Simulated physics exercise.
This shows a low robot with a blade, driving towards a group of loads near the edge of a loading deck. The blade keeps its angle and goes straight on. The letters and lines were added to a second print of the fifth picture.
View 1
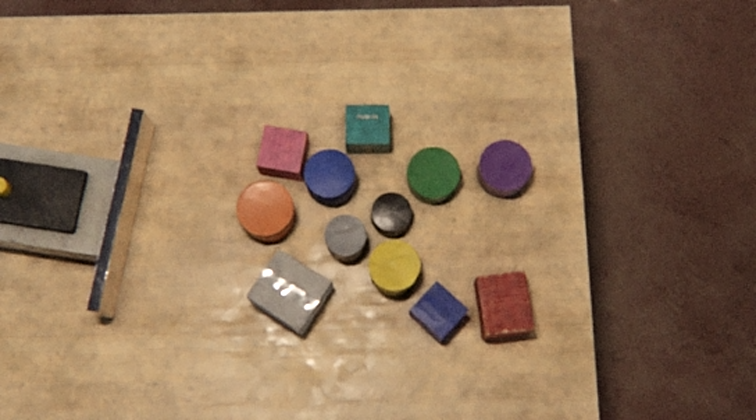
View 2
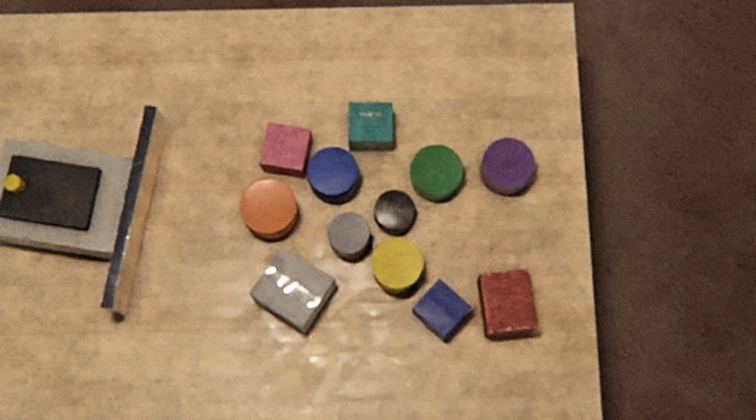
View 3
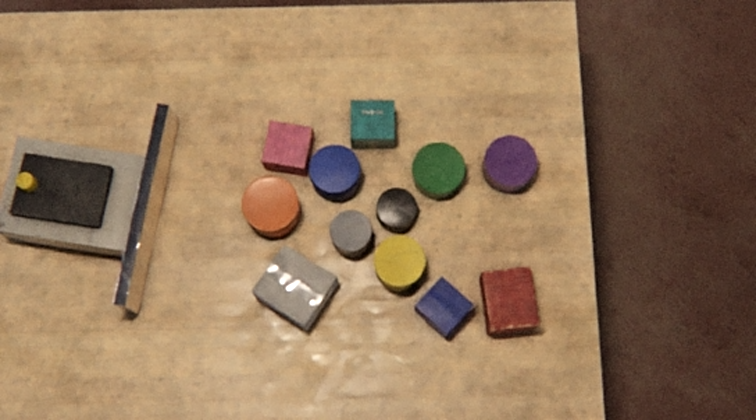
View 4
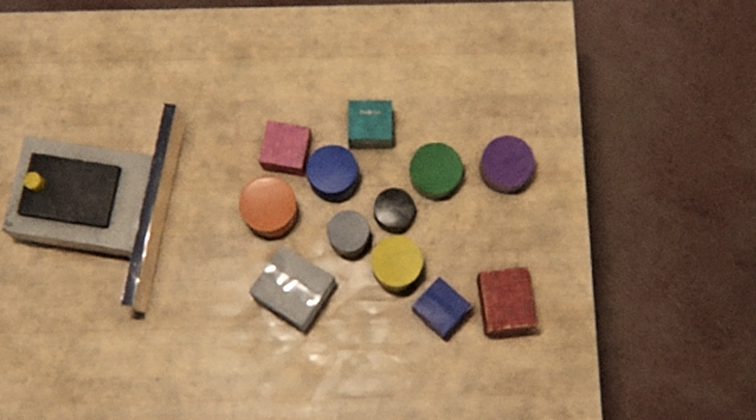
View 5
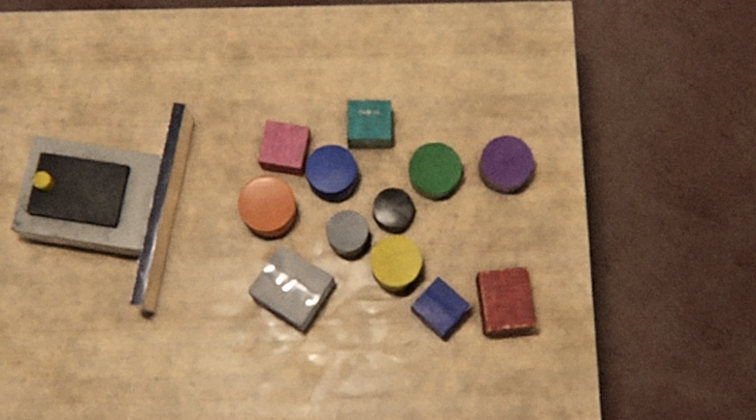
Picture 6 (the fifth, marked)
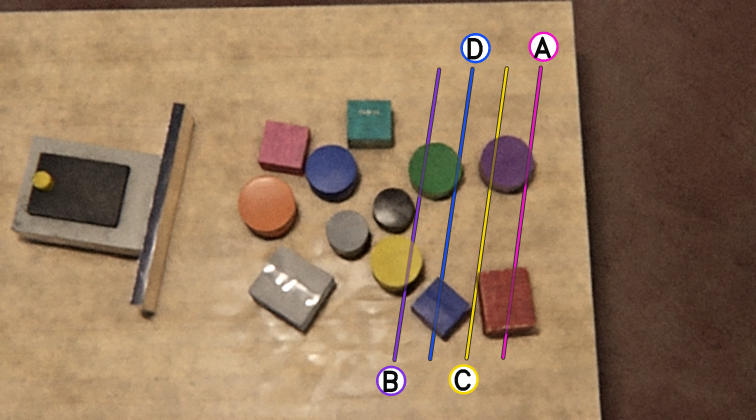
The clip opens on a tan deck seen from above, with a cluster of coloured round and square loads near its right edge and a low, bladed robot at the left. The robot moves a short way right, blade first, slowing as it goes, leaving a gap before the loads, which stay in place.
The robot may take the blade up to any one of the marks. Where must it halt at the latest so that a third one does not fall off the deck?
Up to line C.
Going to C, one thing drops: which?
The purple pail goes over.
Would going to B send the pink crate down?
No.
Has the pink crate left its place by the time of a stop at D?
Yes.
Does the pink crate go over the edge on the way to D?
No.
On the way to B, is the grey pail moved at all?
Yes.
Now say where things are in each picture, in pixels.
The first picture shows black canister (391, 215); purple pail (504, 170); green pail (433, 177).
The second picture shows robot (57, 193); orange pail (270, 209).
The third picture shows robot (69, 191); red crate (508, 301).
The fourth picture shows robot (76, 191); turquoise box (370, 125).
The fifth picture shows robot (85, 190); white box (292, 287); blue canister (332, 174); yellow pail (395, 265).
On the marked copy, A at (523, 208); B at (418, 210); C at (487, 208); D at (452, 209).
With C. Early on, robot (204, 188); pink crate (320, 148); white box (313, 284).
Further on, robot (321, 185); purple pail (567, 153); red crate (525, 304).
At the end, robot (413, 183); purple pail over the edge; black canister (587, 204); one fallen.
As for the rest, A drops five; B is within the limit but short; D is within the limit but short.
